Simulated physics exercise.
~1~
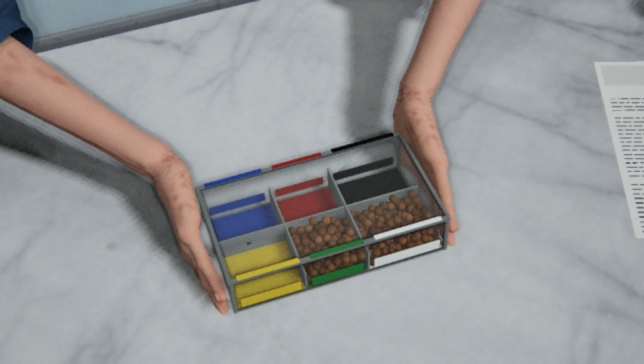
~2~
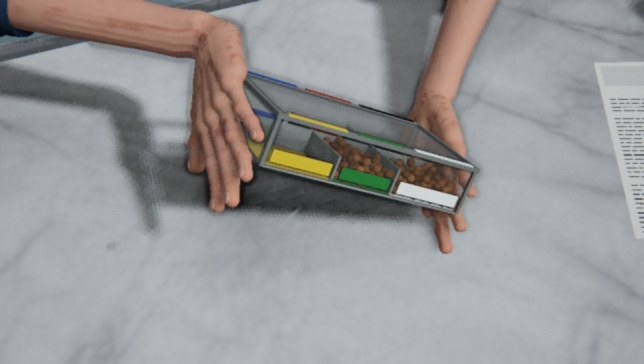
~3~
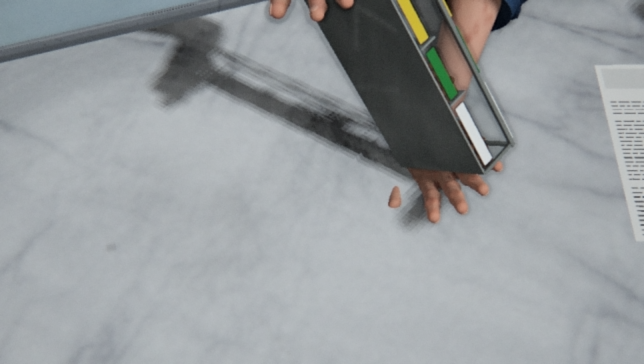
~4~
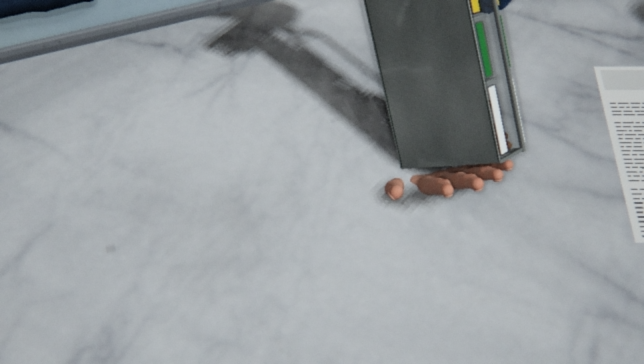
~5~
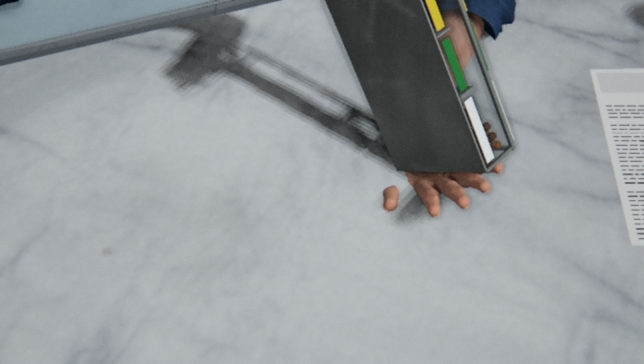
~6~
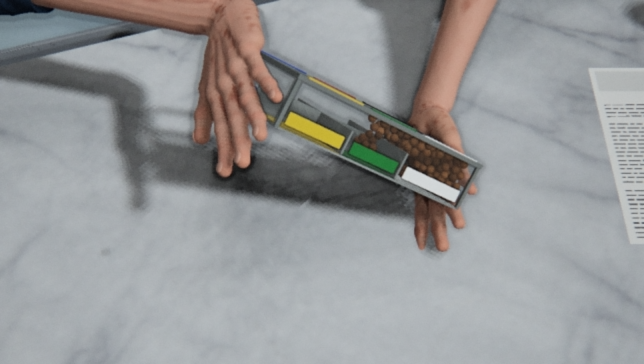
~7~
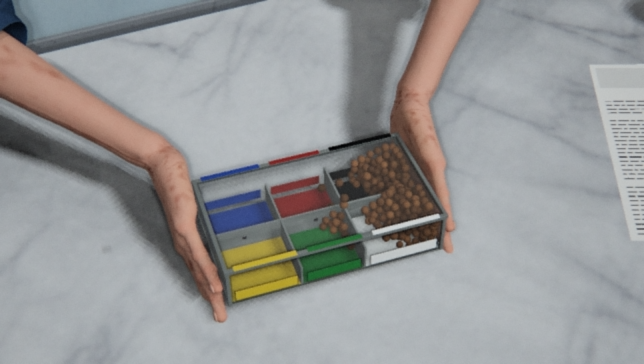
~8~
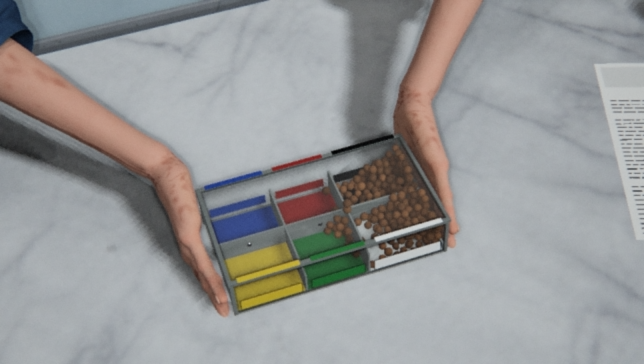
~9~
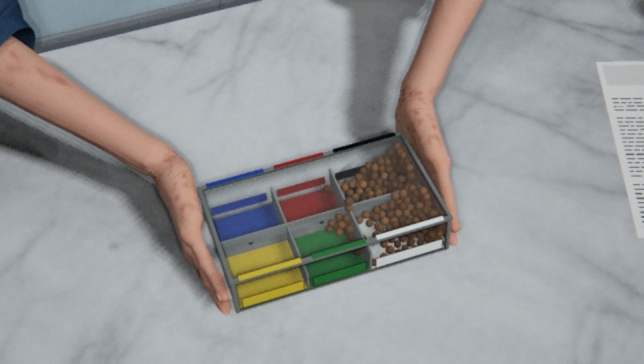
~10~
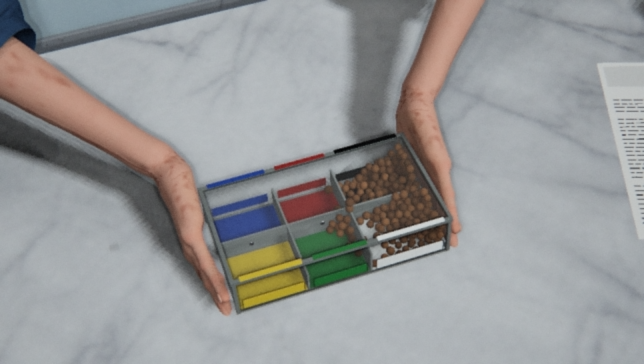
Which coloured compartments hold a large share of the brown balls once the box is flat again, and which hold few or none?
The white and black compartments on the right hold most of the balls. The green one has only a few, and the red, blue and yellow ones are empty.
Hands tipping a lidded box of brown balls steeply onto its corner, then back flat, most balls ending in white and black sections.
